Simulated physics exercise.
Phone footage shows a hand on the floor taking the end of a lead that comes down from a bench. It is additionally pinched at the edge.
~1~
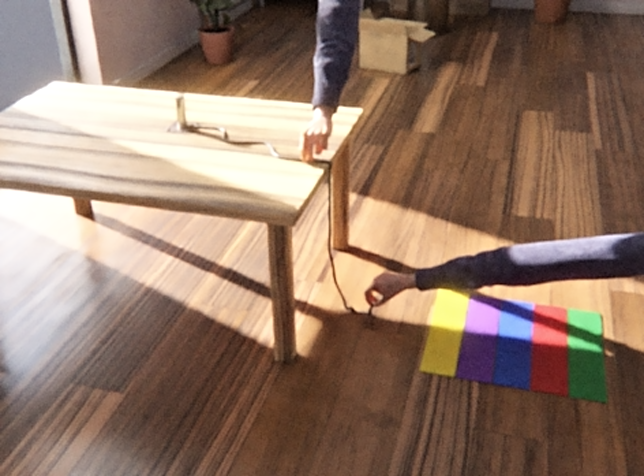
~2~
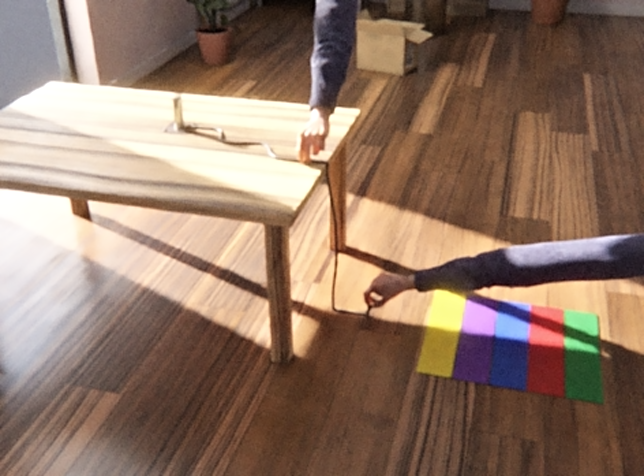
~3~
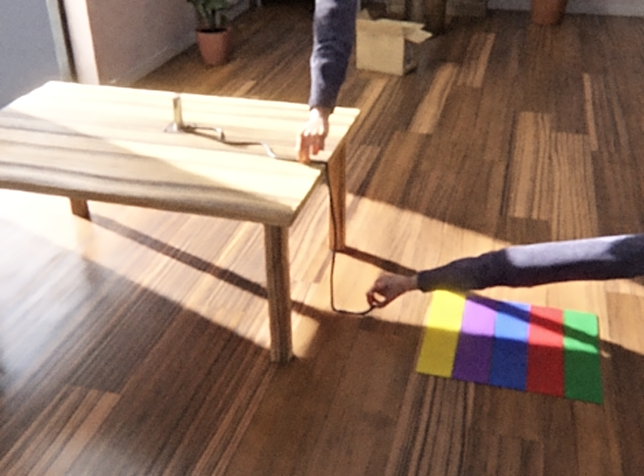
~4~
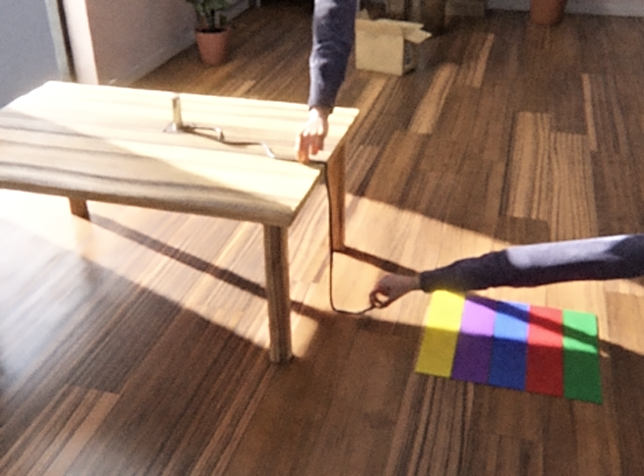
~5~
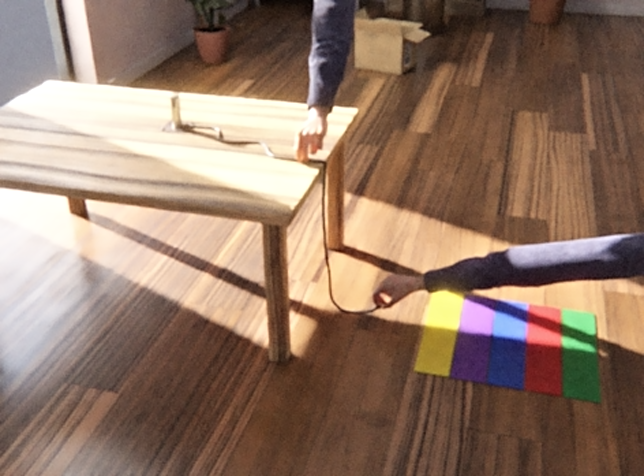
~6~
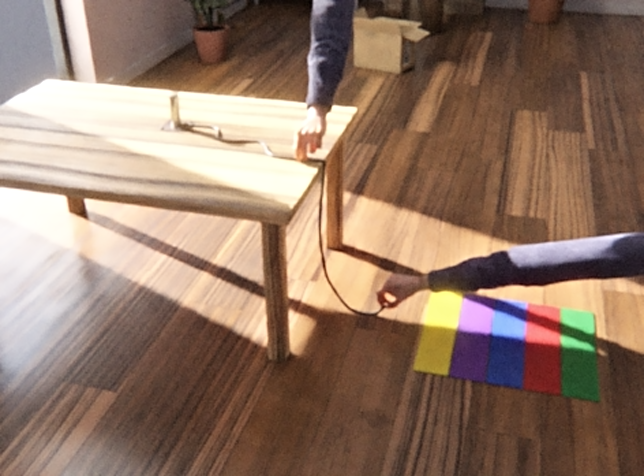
Hand near the floor holding the end of a dark cord and drawing it slightly right, another hand pinching it at the bench edge.
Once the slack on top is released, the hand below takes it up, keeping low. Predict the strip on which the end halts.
The blue strip.
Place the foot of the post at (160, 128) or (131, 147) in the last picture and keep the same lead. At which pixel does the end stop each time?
The spots are about (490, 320) and (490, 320).
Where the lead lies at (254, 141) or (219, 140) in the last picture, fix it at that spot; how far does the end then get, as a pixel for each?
In order, the pixels are (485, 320) and (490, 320).
Soon after, end near (457, 317); over yellow.
Then, end near (489, 322); over purple.
At full stretch, end near (510, 325); over blue. It halts on the blue strip.
